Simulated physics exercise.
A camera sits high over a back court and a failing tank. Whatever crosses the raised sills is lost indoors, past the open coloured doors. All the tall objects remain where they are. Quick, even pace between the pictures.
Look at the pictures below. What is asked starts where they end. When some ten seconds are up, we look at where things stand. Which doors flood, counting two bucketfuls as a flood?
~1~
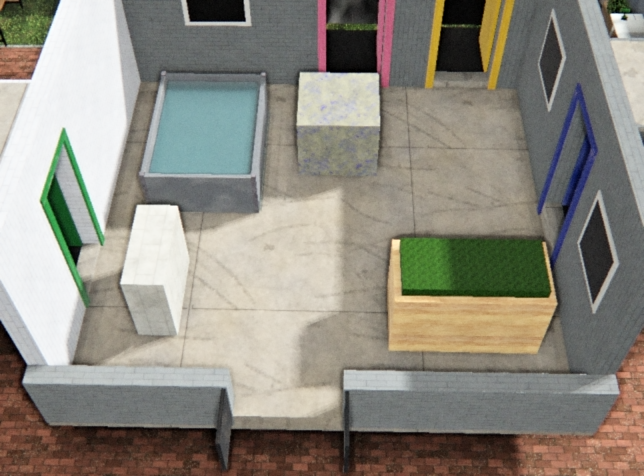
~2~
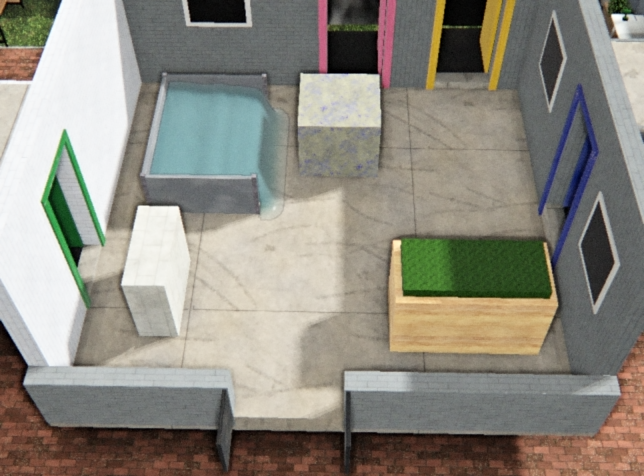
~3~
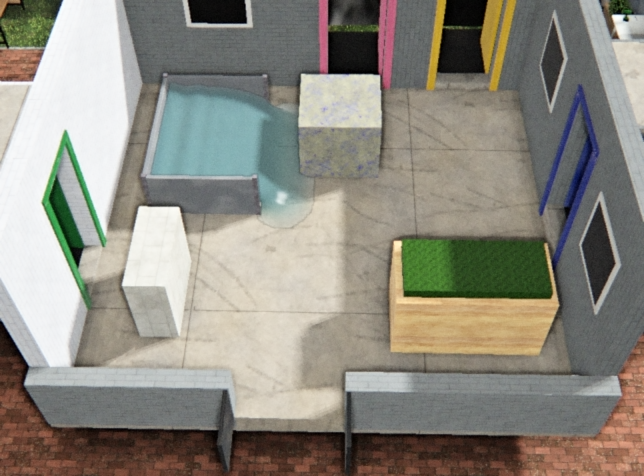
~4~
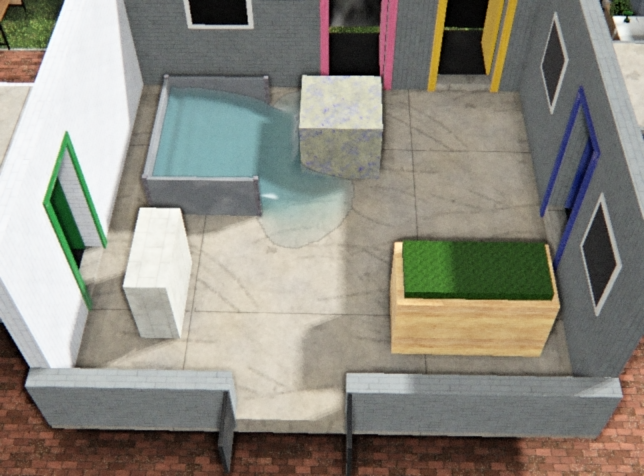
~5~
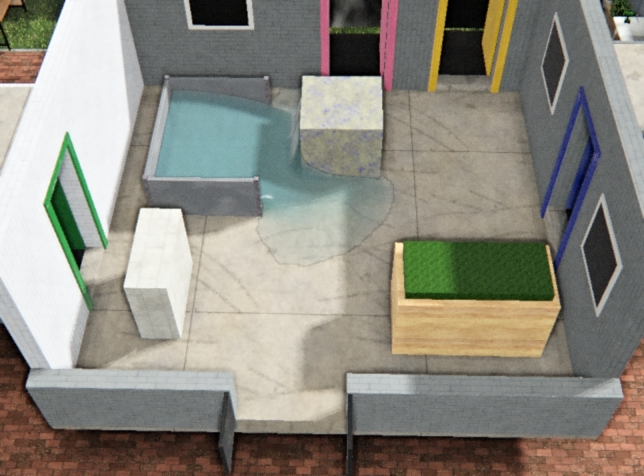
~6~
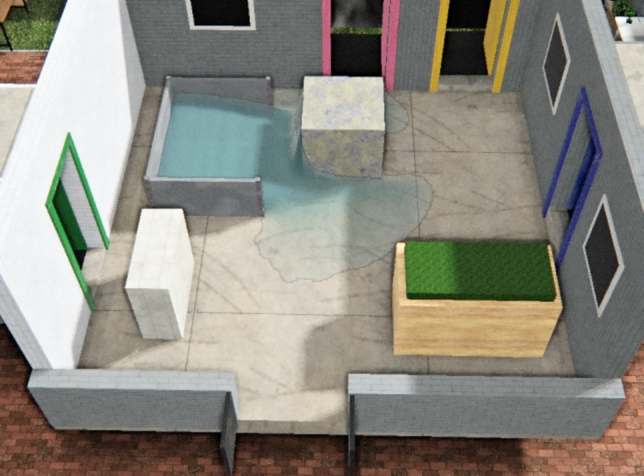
Result: Blue door: Little enough water; green door: Little enough water; yellow door: Little enough water; pink door: Too much water.
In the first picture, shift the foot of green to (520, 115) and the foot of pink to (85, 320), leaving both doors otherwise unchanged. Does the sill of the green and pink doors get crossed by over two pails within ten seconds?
Green: Gets flooded; pink: Does not flood.
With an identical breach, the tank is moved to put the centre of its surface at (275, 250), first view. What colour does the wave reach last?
I'd go with the one in green.
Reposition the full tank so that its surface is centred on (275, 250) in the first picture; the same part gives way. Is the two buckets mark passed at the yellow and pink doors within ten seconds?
The yellow door exceeds it and the pink door exceeds it.
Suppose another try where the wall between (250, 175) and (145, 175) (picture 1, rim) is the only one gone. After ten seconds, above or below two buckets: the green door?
At the green door, the inflow beats the threshold.
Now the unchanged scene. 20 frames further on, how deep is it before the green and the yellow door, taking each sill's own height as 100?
I'd say around 0 and 40 in a hundred.
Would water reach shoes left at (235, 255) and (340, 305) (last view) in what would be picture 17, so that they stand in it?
Not wet, soaked.
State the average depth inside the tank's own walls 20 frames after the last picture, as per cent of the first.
I'd say some 24 %.
A moment on, water covers 40 % of the floor; the blue door wet at the sill, nothing in, the green door not reached, the yellow door wet at the sill, nothing in, the pink door over two buckets in.
Next, water covers 60 % of the floor; the blue door wet at the sill, nothing in, the green door not reached, the yellow door wet at the sill, nothing in, the pink door over two buckets in.
Then, water covers 70 % of the floor; the blue door wet at the sill, nothing in, the green door not reached, the yellow door wet at the sill, nothing in, the pink door far over two buckets in.
Later, water covers 80 % of the floor; the blue door wet at the sill, nothing in, the green door wet at the sill, nothing in, the yellow door wet at the sill, nothing in, the pink door far over two buckets in.
In the end, water covers 95 % of the floor; the blue door wet at the sill, nothing in, the green door wet at the sill, nothing in, the yellow door wet at the sill, nothing in, the pink door far over two buckets in.
